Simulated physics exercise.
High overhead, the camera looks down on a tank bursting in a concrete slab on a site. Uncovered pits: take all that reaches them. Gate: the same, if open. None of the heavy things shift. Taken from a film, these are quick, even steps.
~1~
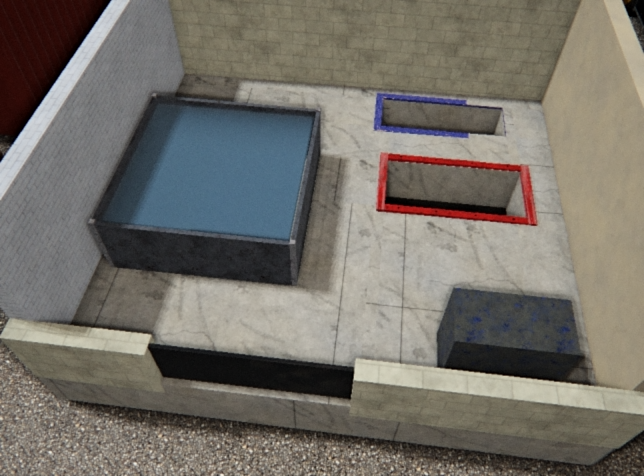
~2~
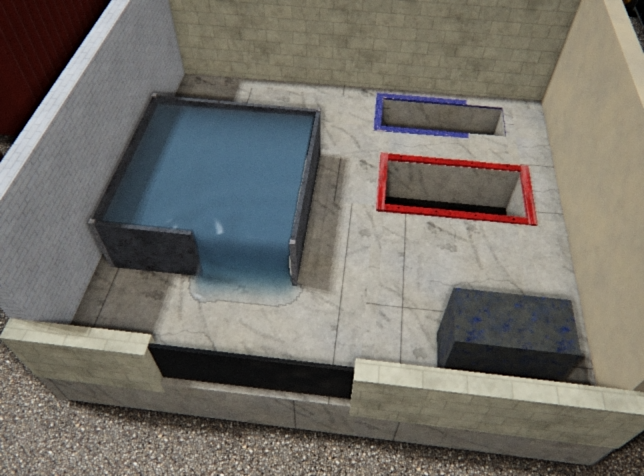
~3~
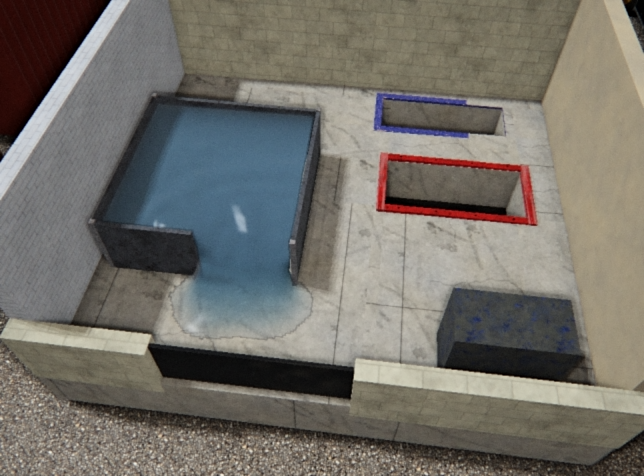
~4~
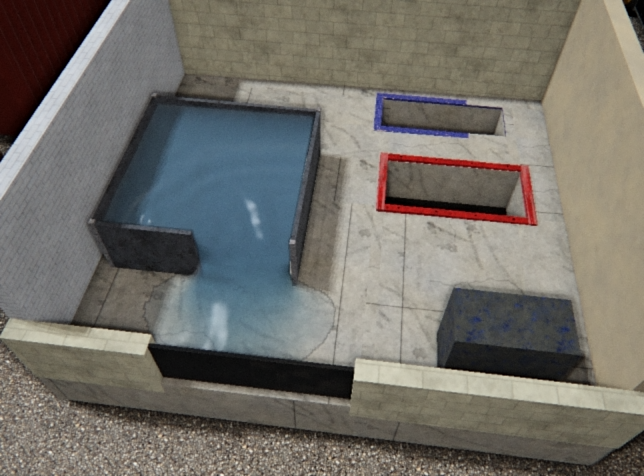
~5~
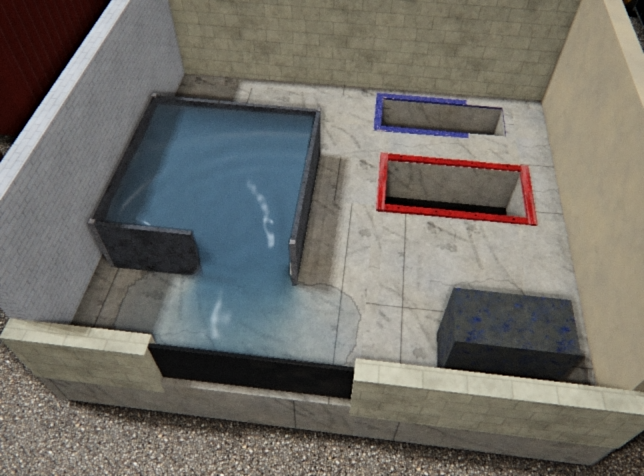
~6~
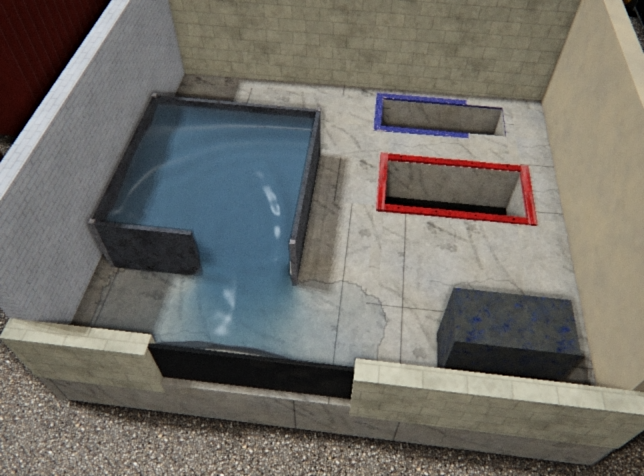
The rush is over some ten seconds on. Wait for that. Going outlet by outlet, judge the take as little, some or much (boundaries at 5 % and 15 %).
My judgement: The gate ends up with little, the red pit ends up with much, the blue pit ends up with some.
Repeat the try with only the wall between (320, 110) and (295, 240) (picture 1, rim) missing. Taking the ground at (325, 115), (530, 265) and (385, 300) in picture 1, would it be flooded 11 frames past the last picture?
Result, in sequence: Untouched by the flood; inundated; inundated.
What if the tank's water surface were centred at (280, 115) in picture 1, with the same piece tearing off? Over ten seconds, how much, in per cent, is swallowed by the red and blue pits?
The red pit gets 14 per cent, the blue pit 14 per cent.
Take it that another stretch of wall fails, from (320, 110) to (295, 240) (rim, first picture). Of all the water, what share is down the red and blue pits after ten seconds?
Per cent: Red 40, blue 15.
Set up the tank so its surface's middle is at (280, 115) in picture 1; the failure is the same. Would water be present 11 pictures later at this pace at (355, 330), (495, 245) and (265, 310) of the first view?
Outcome, in sequence: Wetted, unwetted, wetted.
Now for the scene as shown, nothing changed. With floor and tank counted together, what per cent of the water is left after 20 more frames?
The share not yet gone is roughly 96 percent.
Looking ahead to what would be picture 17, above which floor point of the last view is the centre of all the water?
Centre point: Around (242, 255).
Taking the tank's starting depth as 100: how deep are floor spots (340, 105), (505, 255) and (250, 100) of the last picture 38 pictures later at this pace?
In order: 10, 12, 6 %.
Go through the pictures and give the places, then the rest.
Still water in the tank at (217, 166), in the first frame.
Water pours out at (246, 266) and has run to (195, 288), in the second frame.
Water pours out at (246, 267) and has run to (188, 325), in the third frame.
Water pours out at (246, 268) and has run to a hidden place, in the fourth frame.
The front is at a hidden place, out from the gap at (246, 268), in the fifth frame.
The front is at a hidden place, out from the gap at (246, 268), in the sixth frame.
A moment on, water covers 20 % of the floor; the gate 0 %, the red pit 0 %, the blue pit 0 %.
Next, water covers 40 % of the floor; the gate 0 %, the red pit 0 %, the blue pit 0 %.
Then, water covers 65 % of the floor; the gate 0 %, the red pit 4 %, the blue pit 0 %.
Later, water covers 85 % of the floor; the gate 0 %, the red pit 16 %, the blue pit 2 %.
In the end, water covers 90 % of the floor; the gate 0 %, the red pit 27 %, the blue pit 9 %.
